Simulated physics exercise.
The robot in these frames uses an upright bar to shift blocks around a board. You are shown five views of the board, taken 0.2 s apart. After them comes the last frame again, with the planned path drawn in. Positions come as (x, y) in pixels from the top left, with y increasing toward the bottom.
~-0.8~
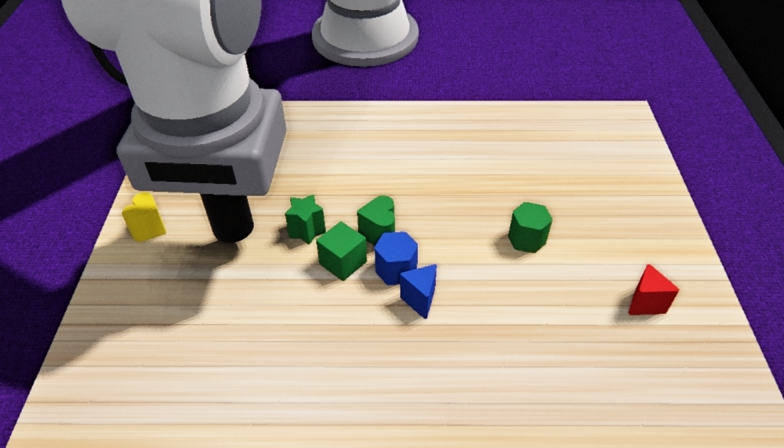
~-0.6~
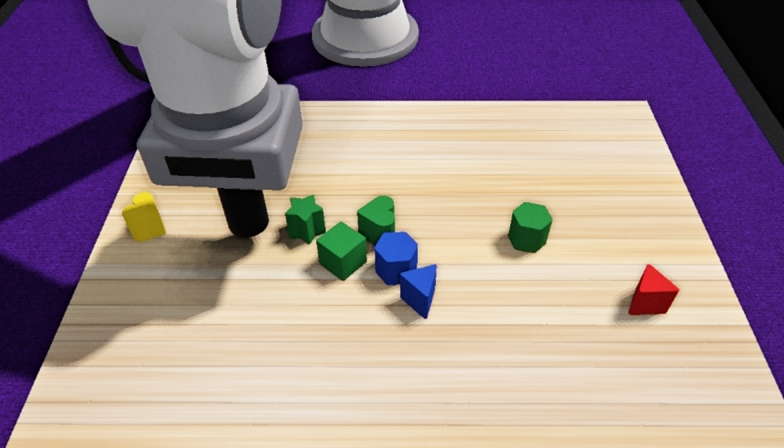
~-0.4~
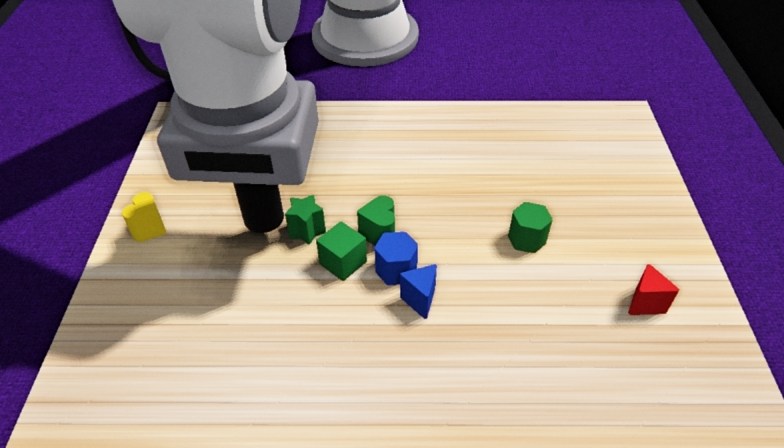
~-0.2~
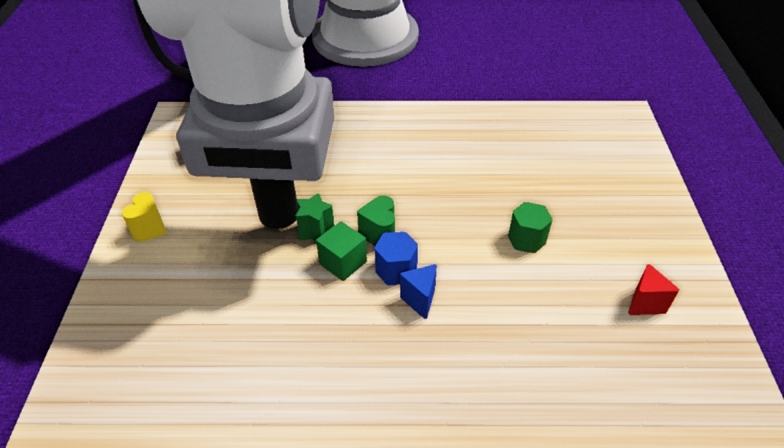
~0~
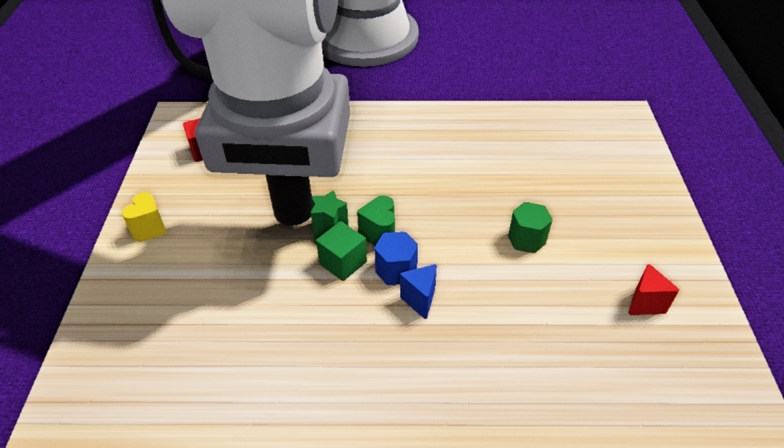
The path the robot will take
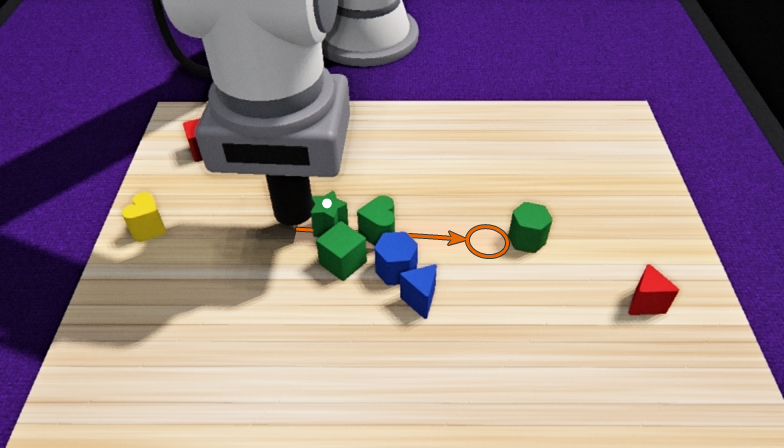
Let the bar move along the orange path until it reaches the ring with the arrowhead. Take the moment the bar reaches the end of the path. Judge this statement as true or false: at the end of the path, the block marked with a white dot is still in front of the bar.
True - the claim holds.
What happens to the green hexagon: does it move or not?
The result: It moves.
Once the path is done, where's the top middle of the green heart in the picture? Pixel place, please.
Its top middle: (558, 214).
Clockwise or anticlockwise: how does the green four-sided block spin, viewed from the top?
It turns round clockwise.
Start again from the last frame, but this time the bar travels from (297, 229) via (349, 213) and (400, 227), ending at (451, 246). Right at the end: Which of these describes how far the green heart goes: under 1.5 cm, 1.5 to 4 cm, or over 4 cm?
It will fall in the top band, over 4 cm.
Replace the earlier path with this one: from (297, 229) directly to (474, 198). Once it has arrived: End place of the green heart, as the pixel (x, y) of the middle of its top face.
Its top middle will sit at (463, 225).
Drawn move, in a line from (297, 229) to (487, 241); the dot is on the green star.
The first path, step by step. One third of the way, bar at (359, 215); green star at (393, 205); green four-sided block at (348, 240), turned 30° clockwise; green heart at (426, 211).
Two thirds of the way, bar at (424, 219); green star at (458, 207); green four-sided block at (348, 240), turned 30° clockwise; green heart at (491, 212), turned 15° anticlockwise.
At the end, bar at (490, 224); green star at (524, 211); green four-sided block at (348, 240), turned 30° clockwise; green heart at (558, 214), turned 20° anticlockwise; green hexagon at (594, 214).
